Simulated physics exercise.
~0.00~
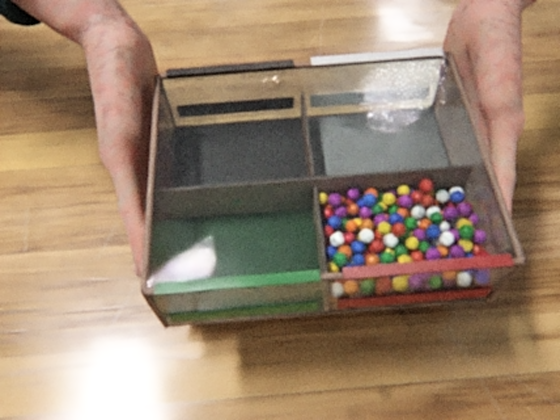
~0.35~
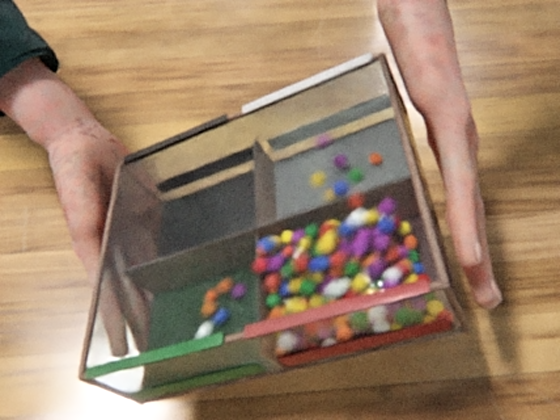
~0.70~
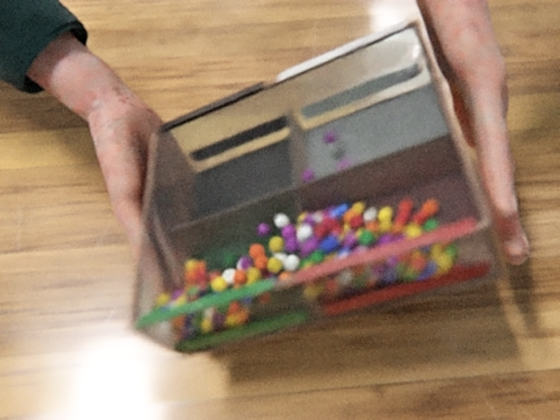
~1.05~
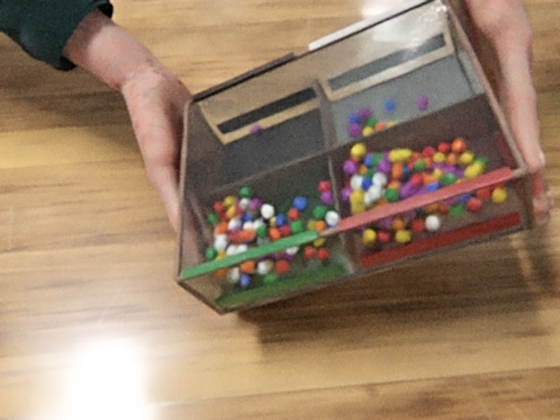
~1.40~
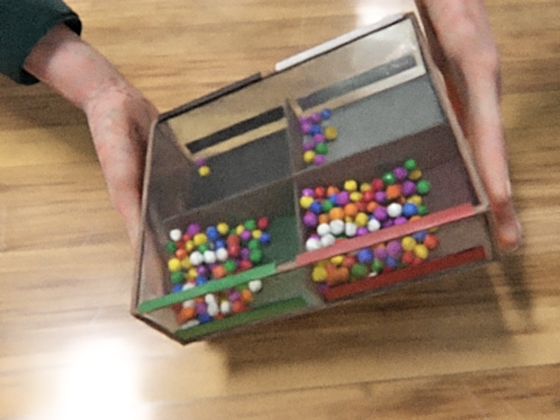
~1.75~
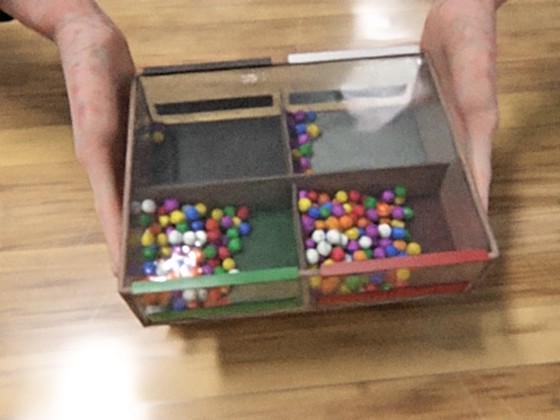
At the start, two hands hold a clear-lidded box with four compartments above a wooden surface, and all the colorful beads sit in the red compartment at the lower right. The hands tilt the box, its right side rising, and a few beads scatter into the white and green compartments. As the tilted box shifts about, many more beads gather in the green compartment. The hands then bring it back level. It ends with most beads split between the red and green compartments, a small cluster in the white one and barely any in the black.
